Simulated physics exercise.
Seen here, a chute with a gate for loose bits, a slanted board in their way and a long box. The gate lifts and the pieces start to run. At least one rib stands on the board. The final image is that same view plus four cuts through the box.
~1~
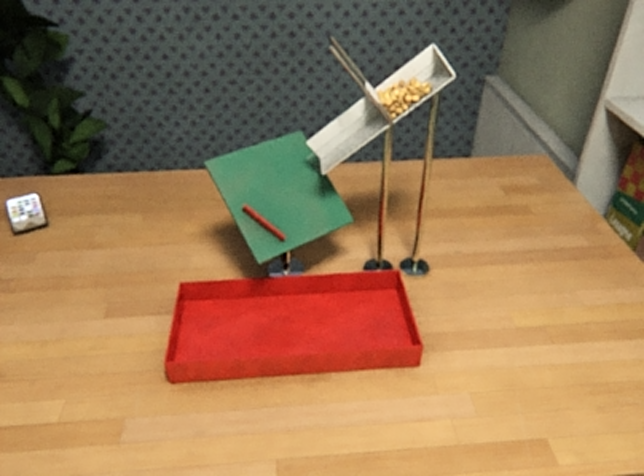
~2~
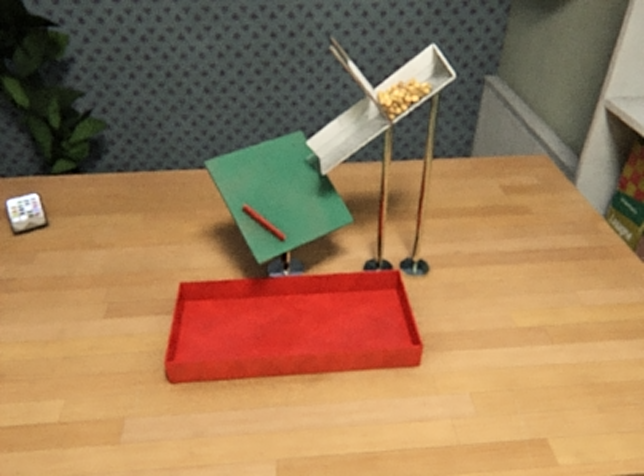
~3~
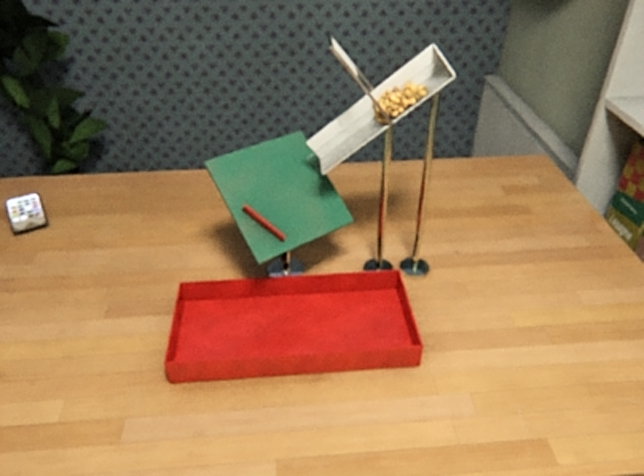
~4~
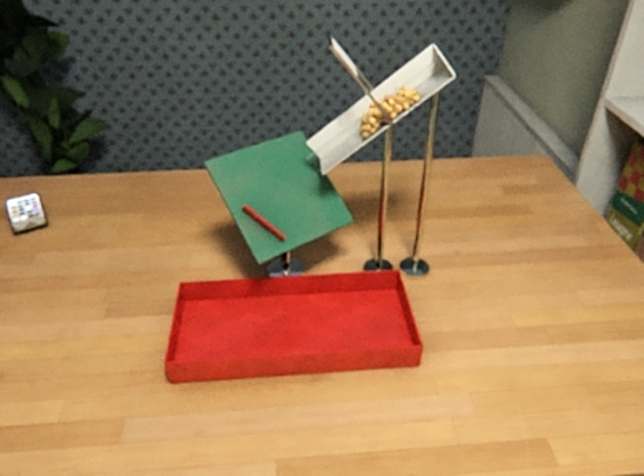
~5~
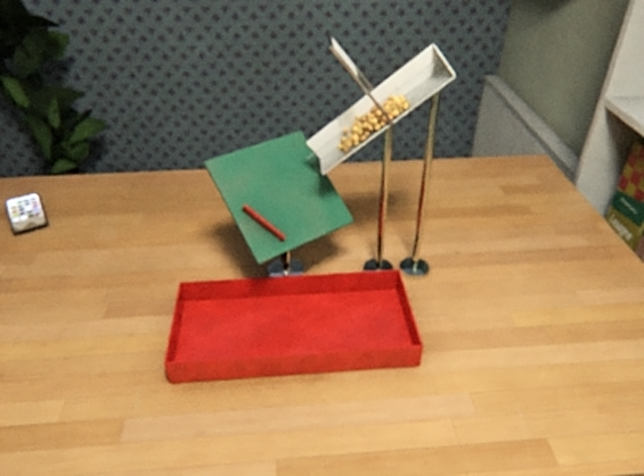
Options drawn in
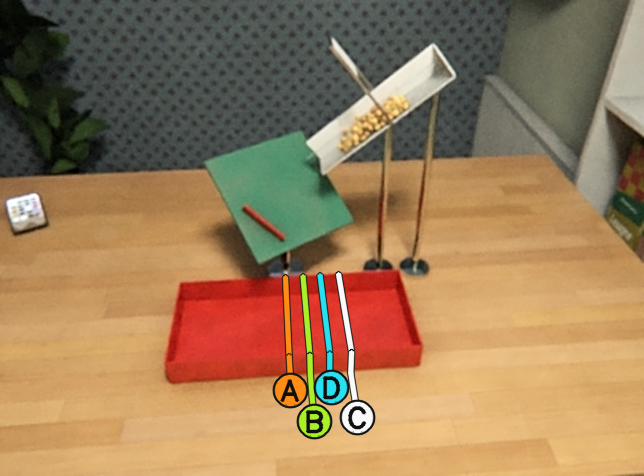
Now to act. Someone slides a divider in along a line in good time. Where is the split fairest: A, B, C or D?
D is best.
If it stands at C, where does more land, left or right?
More lands on the left.
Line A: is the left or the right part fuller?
The right side.
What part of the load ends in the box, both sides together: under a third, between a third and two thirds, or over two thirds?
About that: Over two thirds.
On the marked copy, line A crosses the front rim at (289, 355); line B crosses the front rim at (309, 353); line C crosses the front rim at (351, 351); line D crosses the front rim at (329, 352).
For line A, of what is caught, a stray few on the left of the divider, nearly all on the right.
For line B, of what is caught, a small part on the left of the divider, nearly all on the right.
For line C, of what is caught, nearly all on the left of the divider, a small part on the right.
For line D, of what is caught, about a third on the left of the divider, about two thirds on the right.
